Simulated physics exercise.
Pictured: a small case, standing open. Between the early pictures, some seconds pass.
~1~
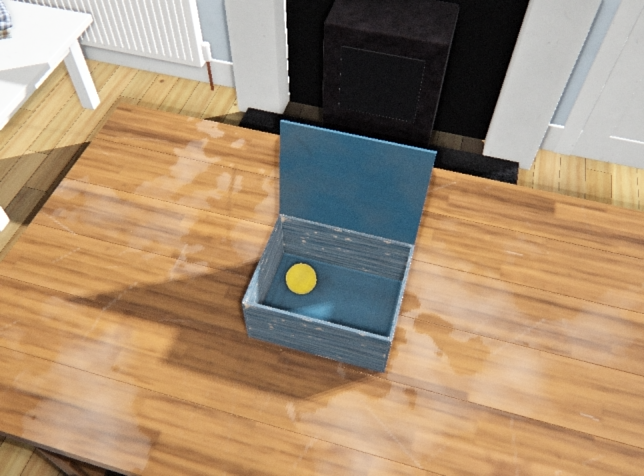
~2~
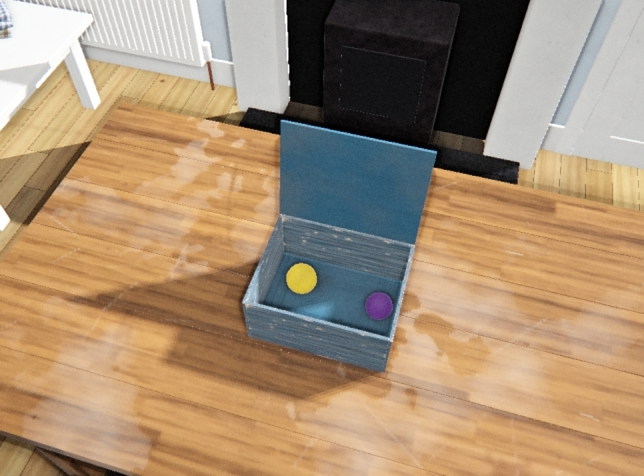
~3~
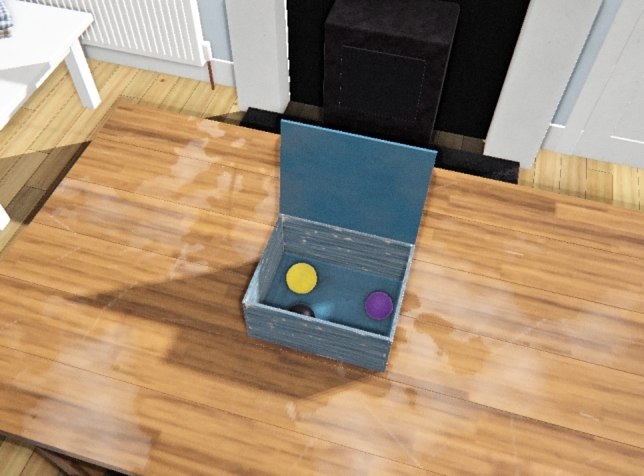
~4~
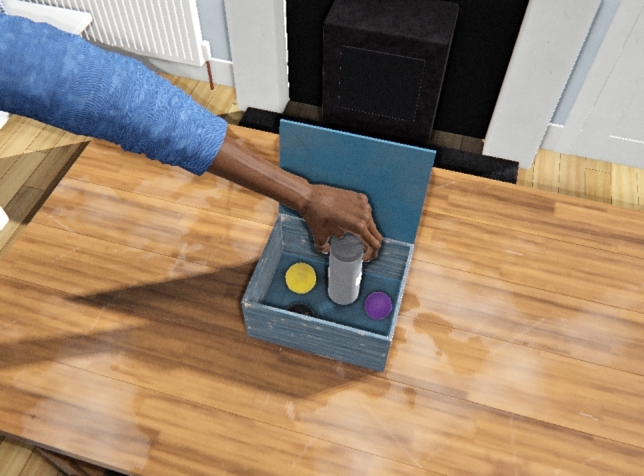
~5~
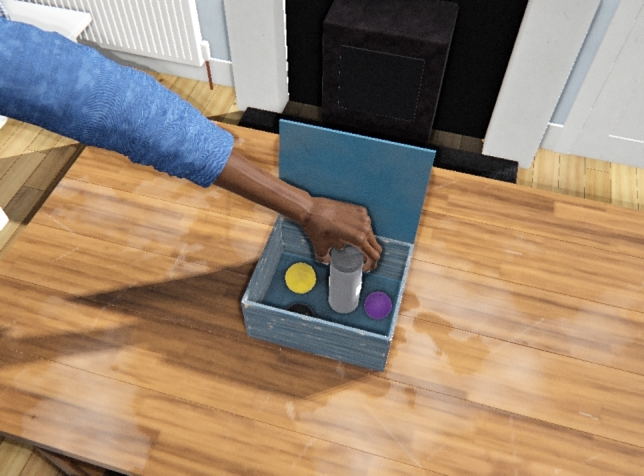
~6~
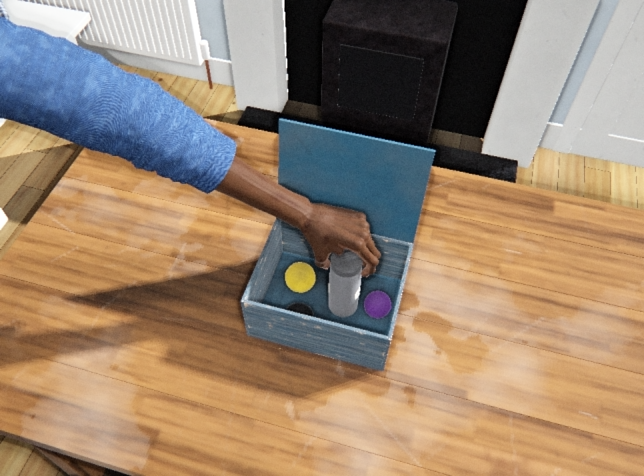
A hand in a blue sleeve reached in from the left and lowered a grey jar into an open blue box, where a yellow lemon, then a purple one, then something dark had already appeared.
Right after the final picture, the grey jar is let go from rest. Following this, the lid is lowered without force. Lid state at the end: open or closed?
Open.
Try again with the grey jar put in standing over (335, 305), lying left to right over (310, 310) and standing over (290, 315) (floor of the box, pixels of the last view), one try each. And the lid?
Lid: First open, second closed, third closed.
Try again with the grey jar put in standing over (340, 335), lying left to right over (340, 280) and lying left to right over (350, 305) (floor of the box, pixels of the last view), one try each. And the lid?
First try leaves it partly open, second try leaves it shut, third try leaves it shut.
Then, 1.30 s later than the last frame, lid 84° above the rim.
Then, 1.70 s later than the last frame, lid 48° above the rim.
Then, 1.90 s later than the last frame, lid 29° above the rim.
Then, 4.10 s later than the last frame, grey jar resting near (345, 284).
When it is over, lid 29° above the rim; all 4 as before. End places, in pixels of the last picture, grey jar near (345, 284).
